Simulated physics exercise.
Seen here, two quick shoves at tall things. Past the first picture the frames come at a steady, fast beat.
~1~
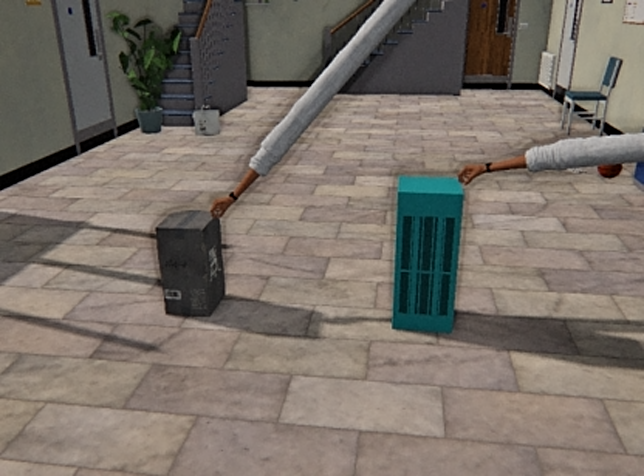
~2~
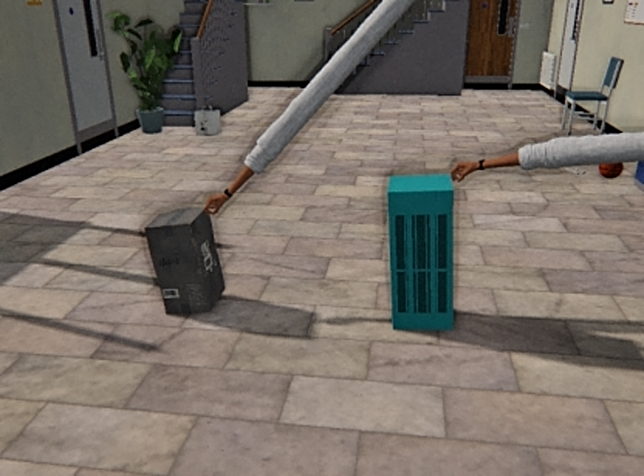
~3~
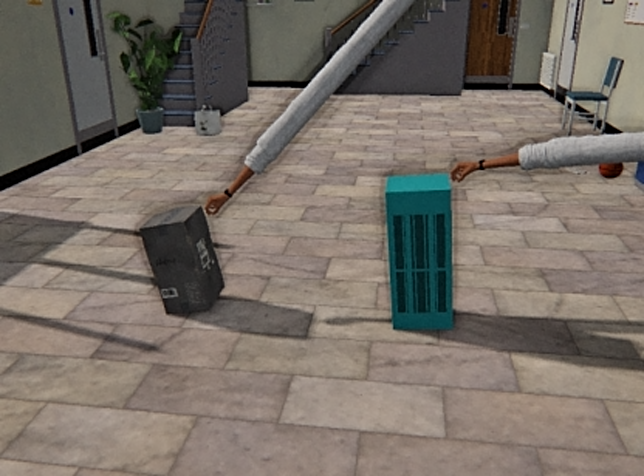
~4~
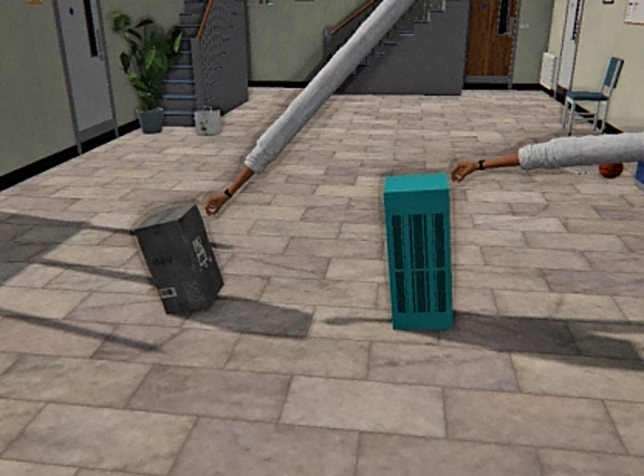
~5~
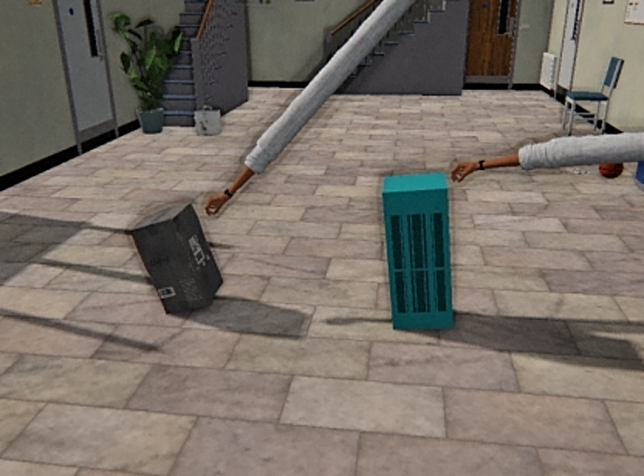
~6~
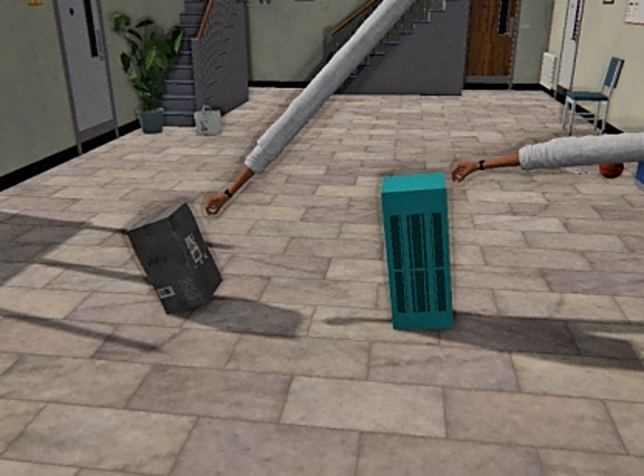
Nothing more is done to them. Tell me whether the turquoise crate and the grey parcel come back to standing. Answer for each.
Outcome: The turquoise crate settles on its feet, the grey parcel topples.
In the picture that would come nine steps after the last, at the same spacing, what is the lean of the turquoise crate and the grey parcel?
Then 4° and 45°.
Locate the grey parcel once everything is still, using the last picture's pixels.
At about (128, 280).
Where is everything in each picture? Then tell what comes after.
In the first picture, turquoise crate (425, 255) upright; grey parcel (192, 263) upright.
In the second picture, turquoise crate (421, 253) 4° off upright; grey parcel (187, 260) 7° off upright.
In the third picture, turquoise crate (420, 253) 5° off upright; grey parcel (184, 259) 11° off upright.
In the fourth picture, turquoise crate (419, 252) 6° off upright; grey parcel (181, 258) 14° off upright.
In the fifth picture, turquoise crate (419, 252) 6° off upright; grey parcel (179, 258) 17° off upright.
In the sixth picture, turquoise crate (418, 252) 7° off upright; grey parcel (177, 257) 20° off upright.
Then, 0.16 s later than the last frame, turquoise crate 5° off upright near (420, 253); grey parcel 42° off upright near (158, 258).
Then, 0.32 s later than the last frame, turquoise crate 2° off upright near (430, 254); grey parcel 74° off upright near (136, 270).
When it is over, the turquoise crate rocks back upright, near (427, 255); the grey parcel falls over, near (128, 280).
